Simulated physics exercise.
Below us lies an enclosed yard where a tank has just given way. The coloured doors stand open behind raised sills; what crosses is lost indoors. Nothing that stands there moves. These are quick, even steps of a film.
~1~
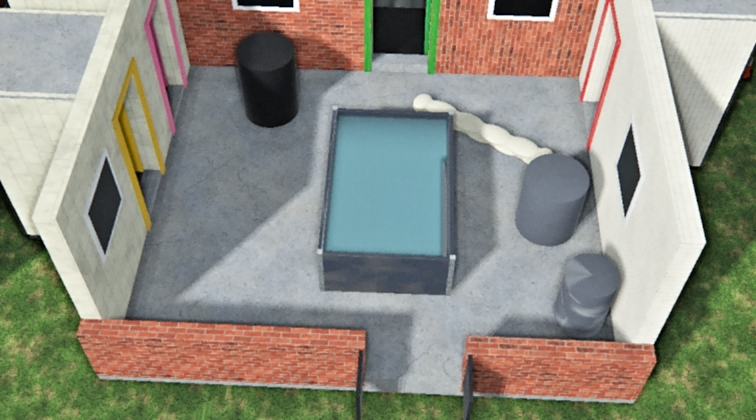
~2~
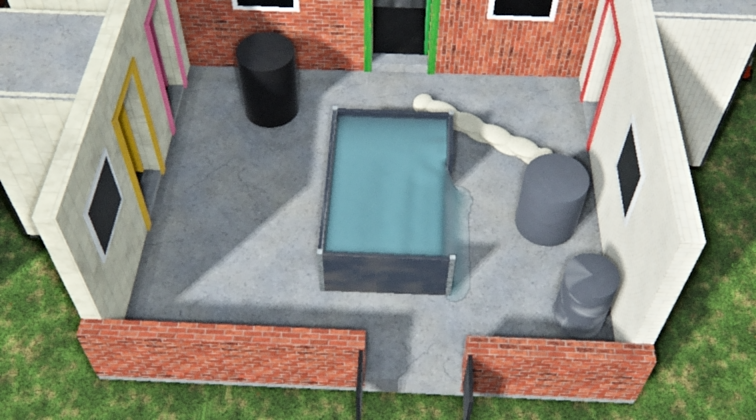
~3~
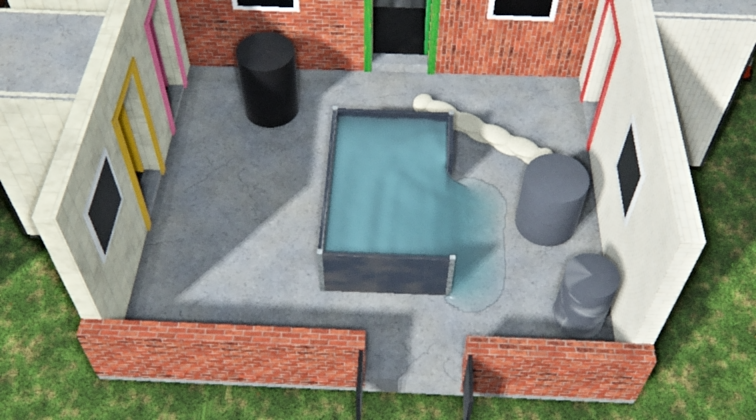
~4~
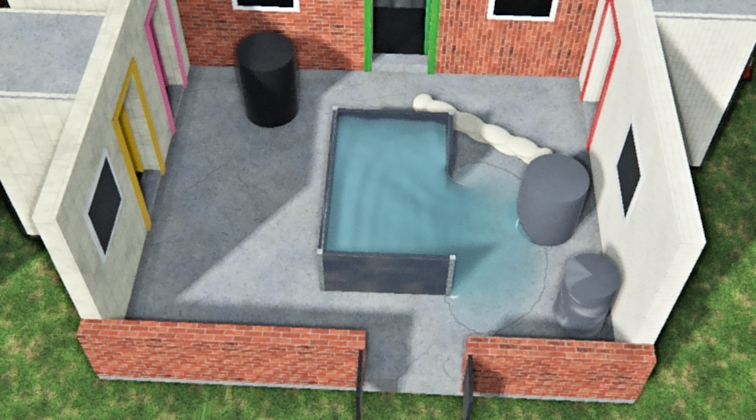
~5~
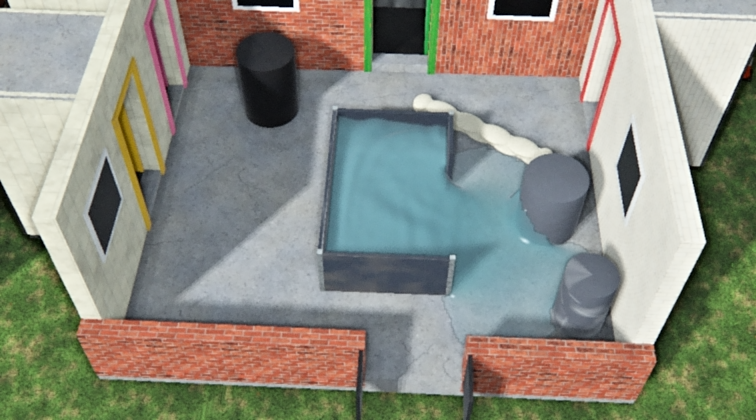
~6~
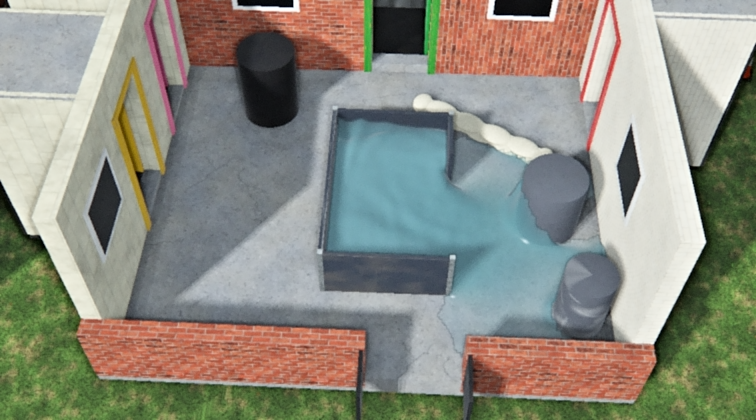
In an enclosed yard with brick and pale walls, water pours from the open right side of a dark rectangular tank, spreads across the grey floor, and flows around two grey objects near the right wall.
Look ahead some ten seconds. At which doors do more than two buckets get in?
In the end: The yellow door admits no more than that; the pink door lets in a lot; the green door admits no more than that; the red door lets in a lot.
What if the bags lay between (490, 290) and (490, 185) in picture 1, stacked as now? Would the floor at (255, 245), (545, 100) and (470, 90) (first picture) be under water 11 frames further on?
As listed: Free of water, wet, wet.
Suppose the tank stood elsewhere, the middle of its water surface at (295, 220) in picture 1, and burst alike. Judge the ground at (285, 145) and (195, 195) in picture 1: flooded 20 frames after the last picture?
In turn: Clear, no water.
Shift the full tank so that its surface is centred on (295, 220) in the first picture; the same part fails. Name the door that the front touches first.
It is the red one.
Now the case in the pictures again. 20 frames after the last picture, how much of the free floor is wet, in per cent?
Close to 65 %.
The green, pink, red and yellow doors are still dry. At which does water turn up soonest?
That is the one in red.
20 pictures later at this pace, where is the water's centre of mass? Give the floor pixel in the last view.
Close to (463, 224).
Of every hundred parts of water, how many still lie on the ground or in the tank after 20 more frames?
Some 98 per cent.
A moment on, water covers 25 % of the floor; the yellow door not reached, the pink door not reached, the green door not reached, the red door wet at the sill, nothing in.
Next, water covers 35 % of the floor; the yellow door not reached, the pink door not reached, the green door not reached, the red door under two buckets in.
Then, water covers 65 % of the floor; the yellow door not reached, the pink door not reached, the green door wet at the sill, nothing in, the red door over two buckets in.
Later, water covers 85 % of the floor; the yellow door wet at the sill, nothing in, the pink door under two buckets in, the green door wet at the sill, nothing in, the red door over two buckets in.
In the end, water covers 95 % of the floor; the yellow door under two buckets in, the pink door over two buckets in, the green door wet at the sill, nothing in, the red door over two buckets in.
